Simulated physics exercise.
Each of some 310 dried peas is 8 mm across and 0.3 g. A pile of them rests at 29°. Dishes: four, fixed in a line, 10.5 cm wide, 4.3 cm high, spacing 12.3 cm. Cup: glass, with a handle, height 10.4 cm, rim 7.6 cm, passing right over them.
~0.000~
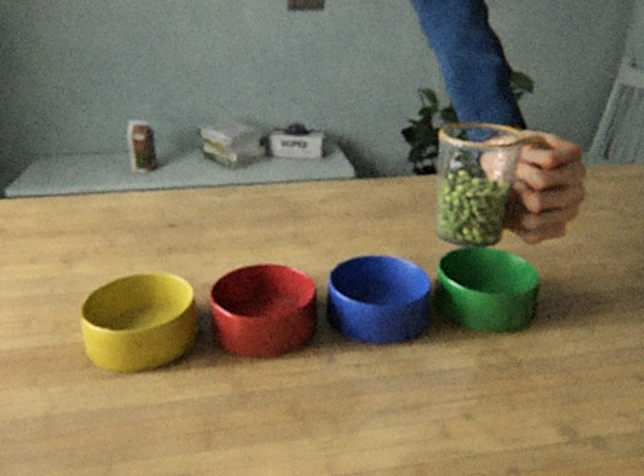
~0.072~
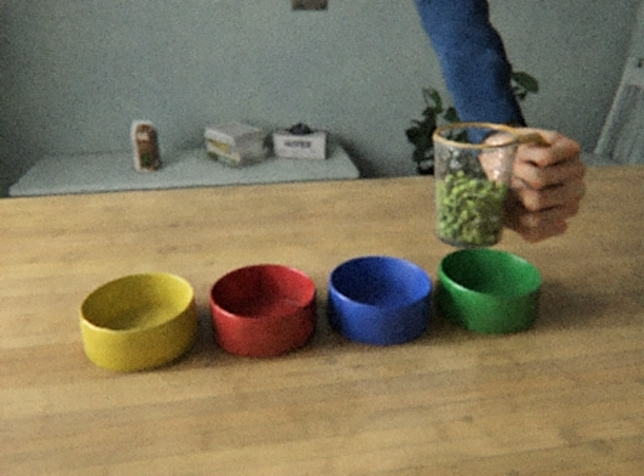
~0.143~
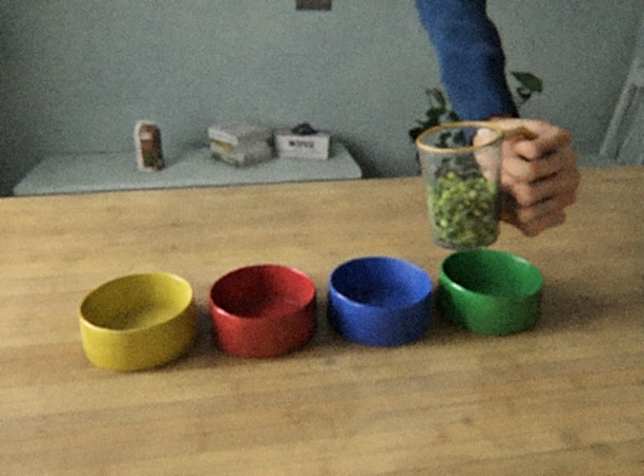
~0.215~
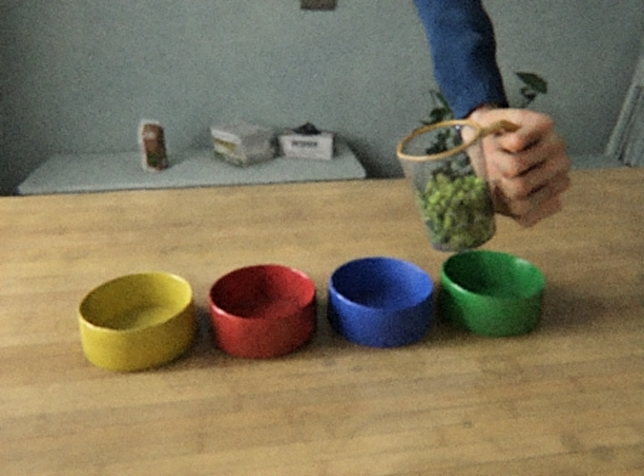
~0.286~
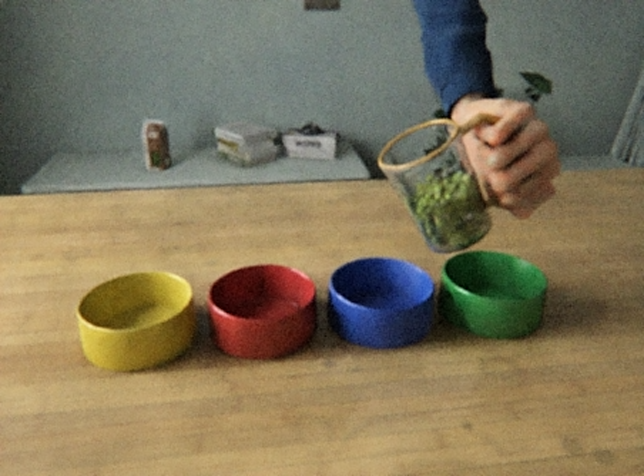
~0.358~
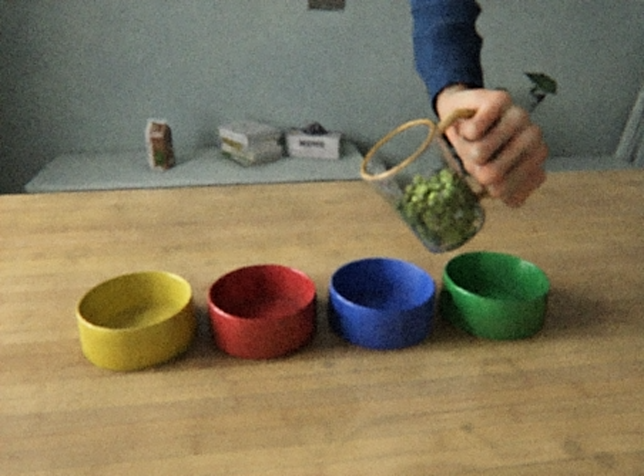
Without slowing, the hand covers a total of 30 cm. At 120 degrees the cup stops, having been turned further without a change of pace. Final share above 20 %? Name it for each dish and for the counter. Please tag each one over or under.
Red dish - over; blue dish - under; green dish - under; yellow dish - over; counter - over.
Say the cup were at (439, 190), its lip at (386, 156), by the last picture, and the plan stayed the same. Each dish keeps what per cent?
Per cent kept: Red 0, blue 0, green 0, yellow 90.
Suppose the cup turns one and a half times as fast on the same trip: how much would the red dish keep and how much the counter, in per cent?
In that case I'd put red at 90 and the counter at 10.
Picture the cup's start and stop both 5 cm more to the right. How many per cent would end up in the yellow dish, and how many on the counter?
The yellow dish would get 0 and the counter 10.
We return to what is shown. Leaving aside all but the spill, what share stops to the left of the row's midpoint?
Near 100 percent ends up there.
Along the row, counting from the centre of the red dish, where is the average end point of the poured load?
Roughly 7 cm to the left.
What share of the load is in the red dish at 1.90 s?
I'd put it at about 40 % by that time.
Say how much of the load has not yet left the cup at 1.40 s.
Roughly 0 per cent, I'd say.
Then, at 0.98 s, tilt 115 degrees; cup holds 85 %, red 10 %.
After 1.40 s, tilt 120 degrees; cup holds 0 %, red 40 %, yellow 35 %.
After 1.90 s, tilt 120 degrees; cup holds 0 %, red 40 %, yellow 35 %.
At rest (2.2 s), red 40 %, blue 0 %, green 0 %, yellow 35 %, counter 30 %.
